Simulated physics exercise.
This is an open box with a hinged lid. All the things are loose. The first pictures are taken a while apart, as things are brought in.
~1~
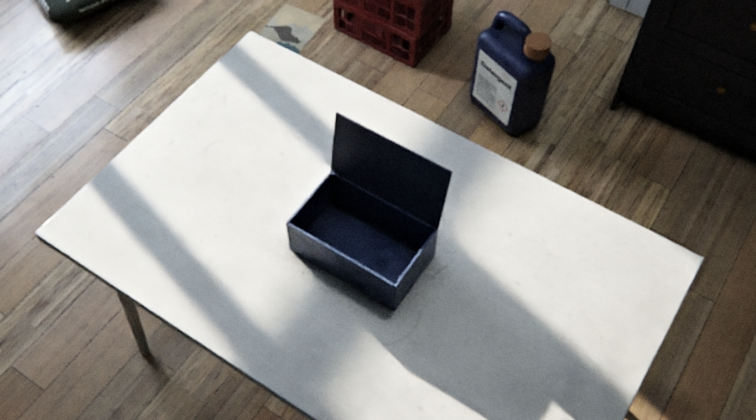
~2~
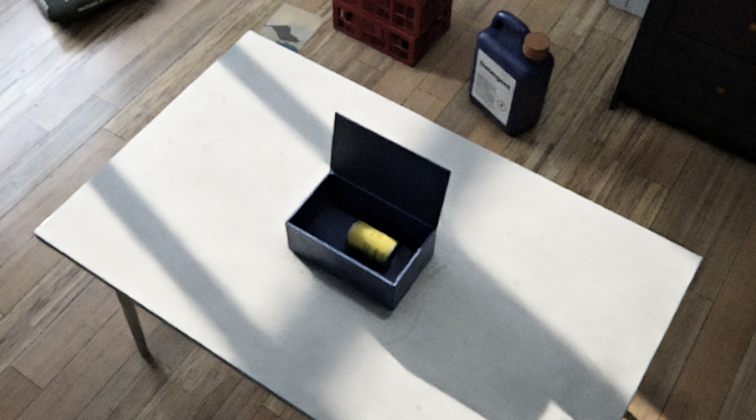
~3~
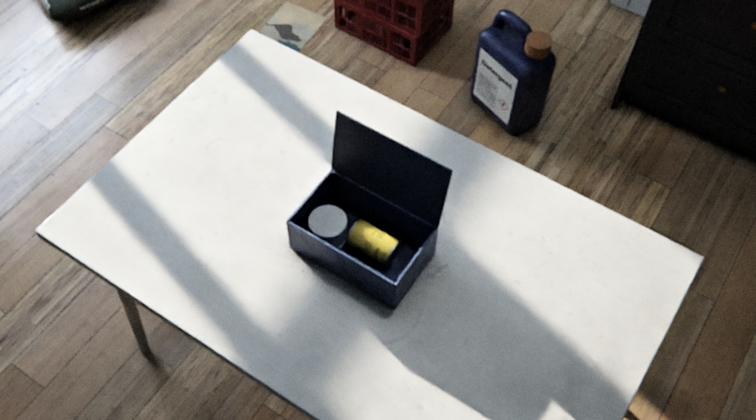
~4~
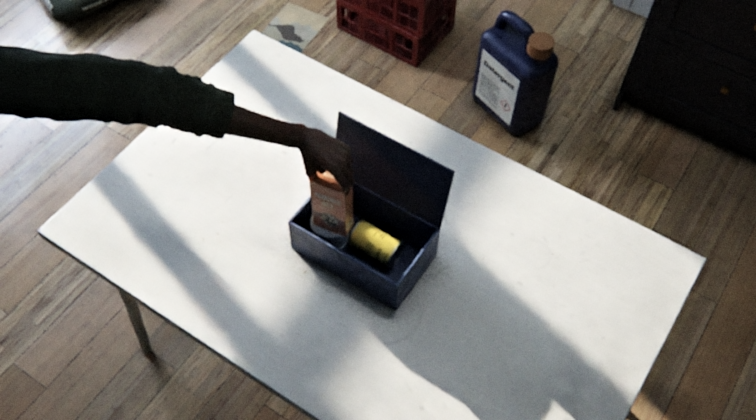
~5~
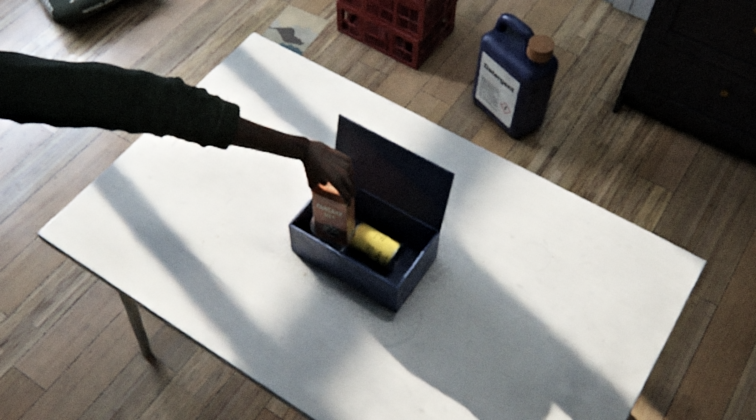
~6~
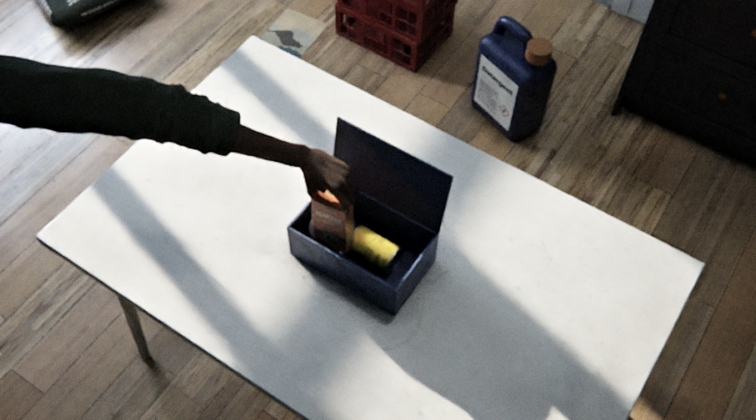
Open dark blue box on a white table gaining a yellow cylinder and white tub before a hand lowers in an orange packet.
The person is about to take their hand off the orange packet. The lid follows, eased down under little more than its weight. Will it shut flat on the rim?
As it turns out, it shuts flat.
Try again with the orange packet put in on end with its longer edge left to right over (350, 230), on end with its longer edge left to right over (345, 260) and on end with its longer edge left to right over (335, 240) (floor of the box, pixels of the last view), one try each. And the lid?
First, it will not close; second, it shuts flat; third, it stays ajar.
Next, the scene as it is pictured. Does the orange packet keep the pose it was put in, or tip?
It ends up tilted.
Then, 0.90 s after the last picture, lid starting down; orange packet on its side near (376, 259); yellow tin rolled a little.
Then, 1.70 s after the last picture, lid 49° above the rim; orange packet on its side near (377, 258); yellow tin rolled a little.
At rest, lid shut; tipped over in the box, orange packet; the other 2 in place. Seen from the same camera at the end, orange packet near (377, 258).
